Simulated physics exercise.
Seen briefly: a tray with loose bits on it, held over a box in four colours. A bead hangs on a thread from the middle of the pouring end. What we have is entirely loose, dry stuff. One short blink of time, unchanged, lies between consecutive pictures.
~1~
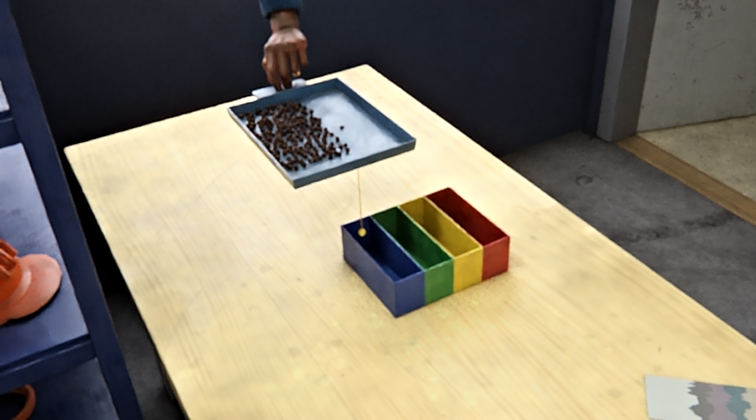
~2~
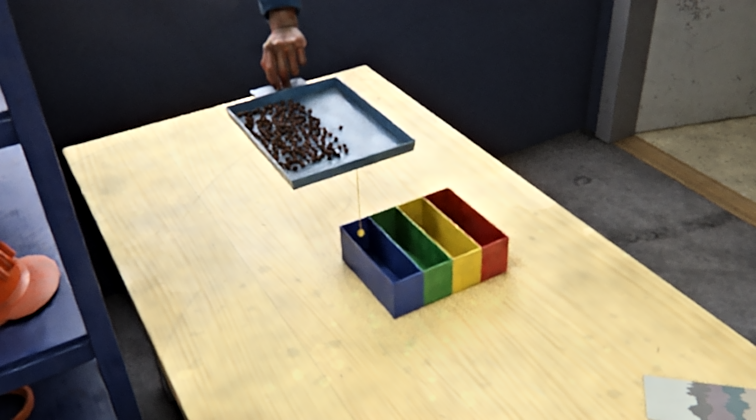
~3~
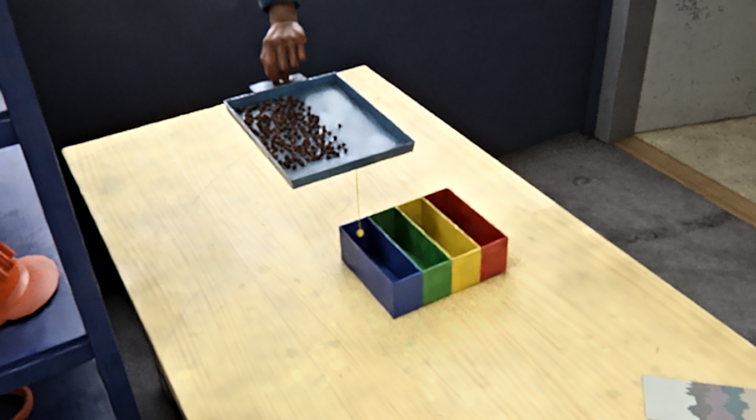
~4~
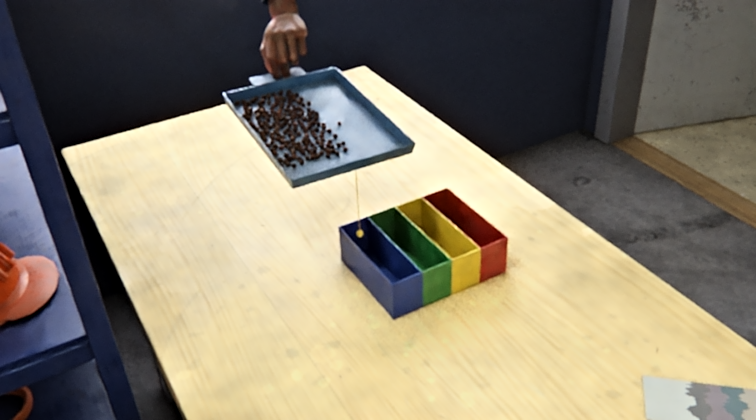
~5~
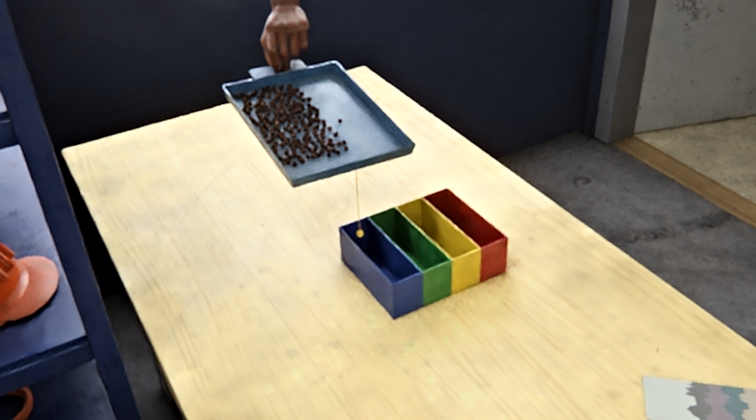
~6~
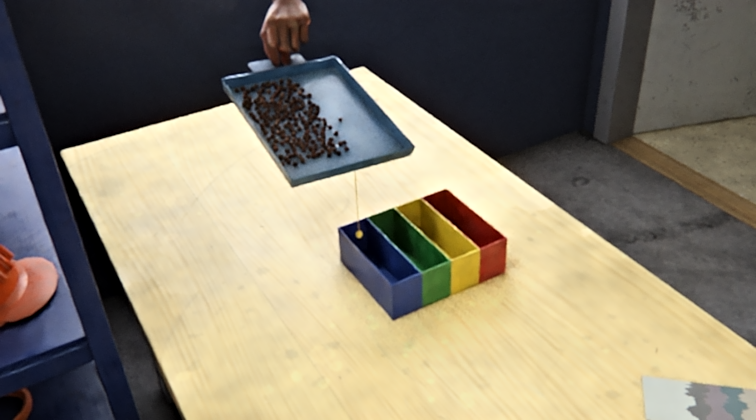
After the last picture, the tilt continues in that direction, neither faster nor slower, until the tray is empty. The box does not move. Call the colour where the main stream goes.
I call green.
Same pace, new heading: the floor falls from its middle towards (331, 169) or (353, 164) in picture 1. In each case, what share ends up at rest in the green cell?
For the first it's near 0 %, for the second near 20 %.
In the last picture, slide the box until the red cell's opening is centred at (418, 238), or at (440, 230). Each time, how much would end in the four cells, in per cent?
First case: Some 90 %; second case: Some 100 %.
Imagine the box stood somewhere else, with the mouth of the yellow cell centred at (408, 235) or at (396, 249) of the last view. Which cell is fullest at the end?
The yellow one, then red.
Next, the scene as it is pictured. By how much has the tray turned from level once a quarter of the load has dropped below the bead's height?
About 100 degrees.
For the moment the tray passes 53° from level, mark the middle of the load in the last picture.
The middle of the load sits near (371, 155).
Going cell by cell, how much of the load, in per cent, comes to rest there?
I'd put the blue cell near 20, the green cell near 60, the yellow cell near 20, and the red cell near 0.
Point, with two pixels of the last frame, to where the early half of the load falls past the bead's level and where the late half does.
I'd say close to (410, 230) at first and close to (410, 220) later on.
Soon after the last picture, tray tipped steeply; nearly all on the tray; a stray few in the yellow cell; a stray few in the green cell; a stray few in the red cell; a stray few falling or outside the box.
A little later, tray tipped right over; nearly all on the tray; a small part in the yellow cell; a stray few in the green cell; a stray few in the red cell; a stray few falling or outside the box.
Later still, tray tipped past a quarter turn; about half in the green cell; about a quarter in the yellow cell; about a quarter in the blue cell; a stray few in the red cell; a stray few falling or outside the box.
At rest, tray tipped past a quarter turn; about half in the green cell; about a quarter in the yellow cell; about a quarter in the blue cell; a stray few in the red cell; a stray few outside the box.
